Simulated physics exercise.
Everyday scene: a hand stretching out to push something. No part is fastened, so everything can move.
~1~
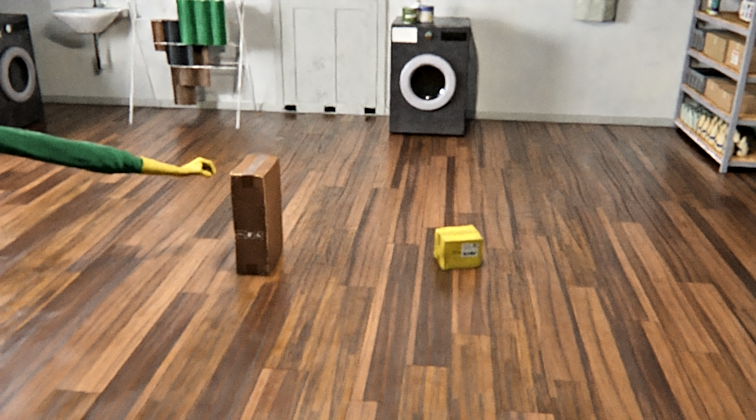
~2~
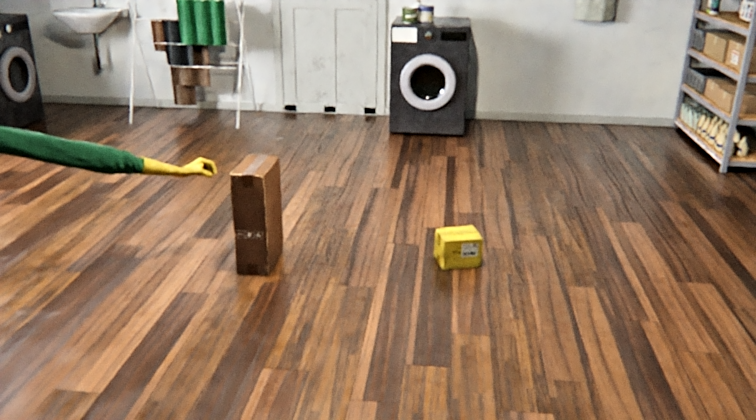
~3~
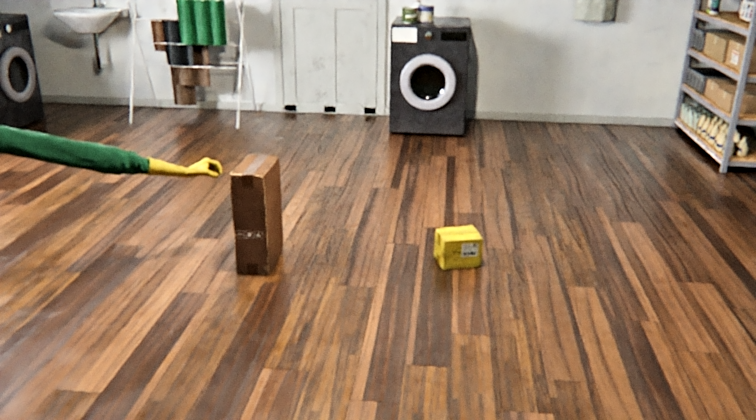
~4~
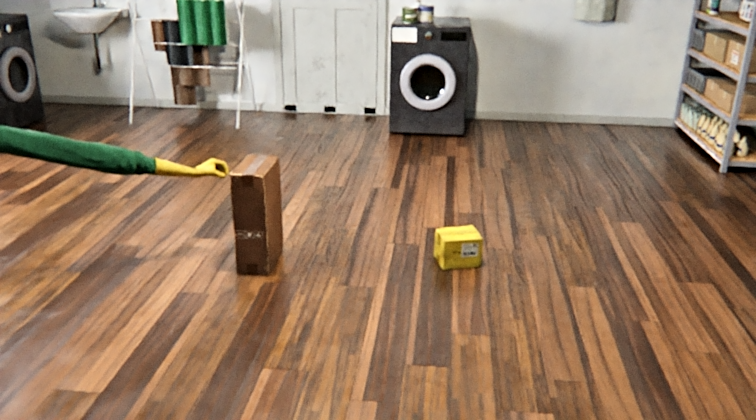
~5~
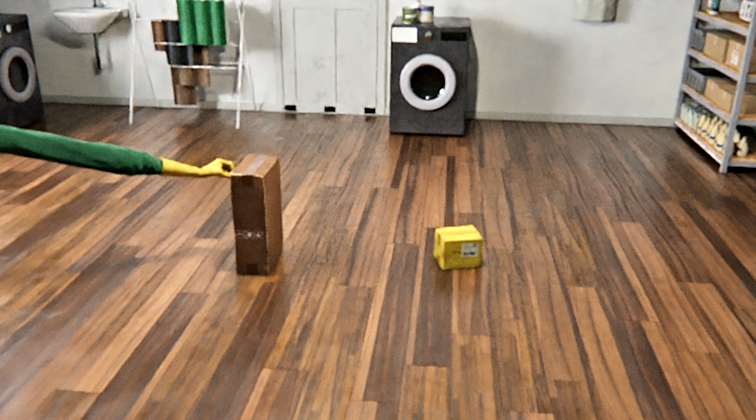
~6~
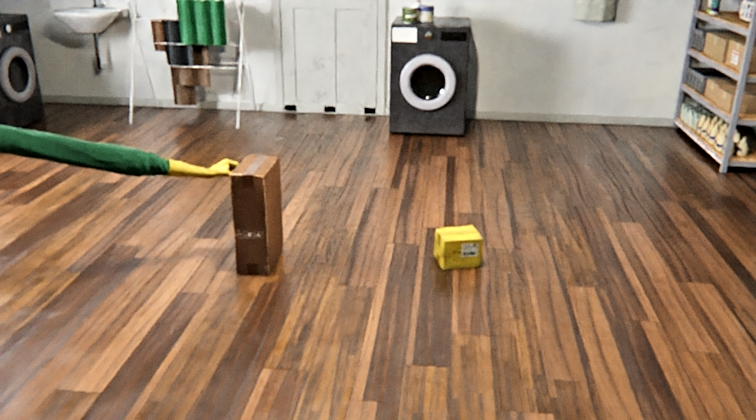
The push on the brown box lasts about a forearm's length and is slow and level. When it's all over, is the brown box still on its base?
Is felled.
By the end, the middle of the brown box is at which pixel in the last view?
Pretty much around (333, 251), I'd say.
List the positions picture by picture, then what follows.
In the first frame, brown box (259, 214).
In the second frame, brown box (259, 214).
In the third frame, brown box (259, 214).
In the fourth frame, brown box (259, 214).
In the fifth frame, brown box (259, 214).
In the sixth frame, brown box (259, 214).
Then, 0.40 s on from there, brown box turned 17° from how it was put near (274, 213).
Then, 0.80 s on from there, brown box turned 49° from how it was put near (303, 221).
Then, 1.00 s on from there, brown box on its side near (331, 249).
In the end, toppled on the floor, brown box. At the end, from the last picture's camera, brown box near (333, 251).
